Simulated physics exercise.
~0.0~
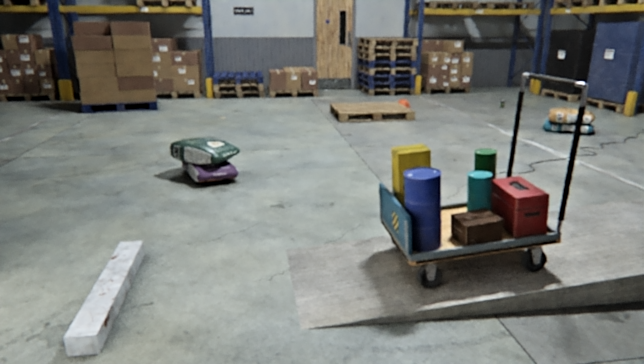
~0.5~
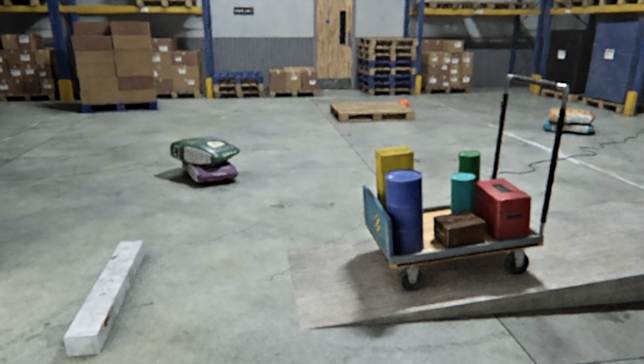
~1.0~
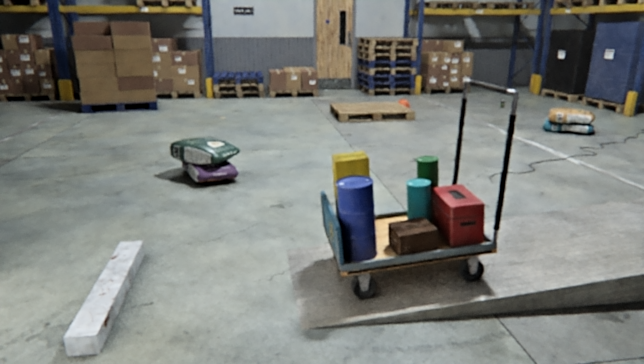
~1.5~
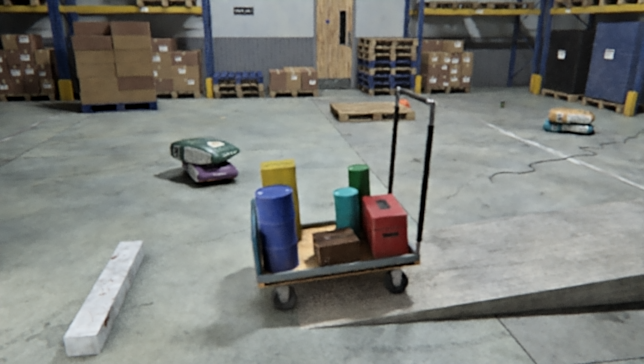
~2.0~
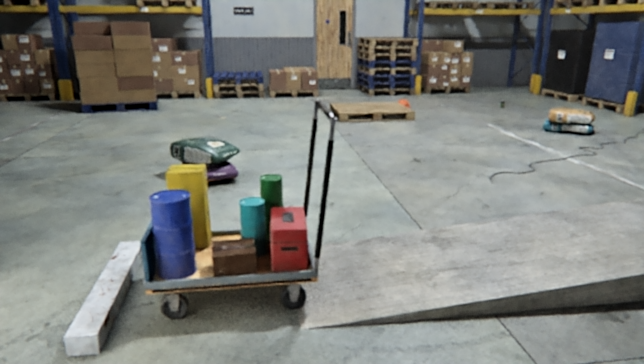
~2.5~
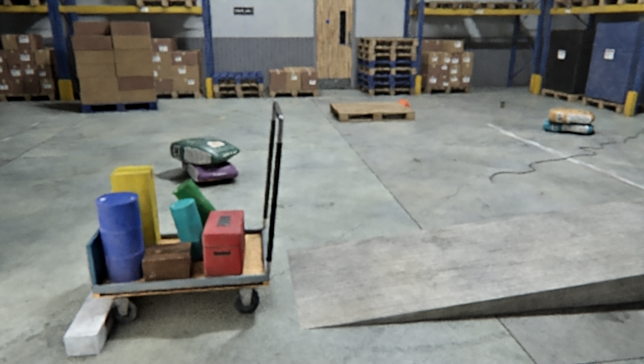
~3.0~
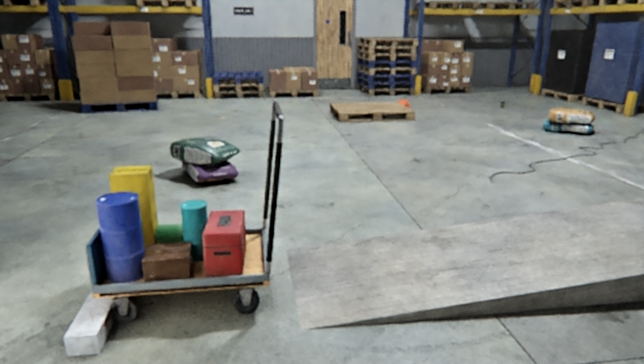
At the start, a loaded trolley stands on a low ramp in a warehouse, carrying a blue canister, a yellow box, a brown box, a red toolbox, and turquoise and green canisters. It rolls down to the left with nobody holding it, its load staying upright. Leaving the ramp, it crosses the flat floor towards a pale kerb. At the kerb it stops, and the green and turquoise canisters lean left. The green canister topples onto its side on the deck, while the turquoise one rocks back upright. The trolley ends against the kerb, everything else still standing aboard.
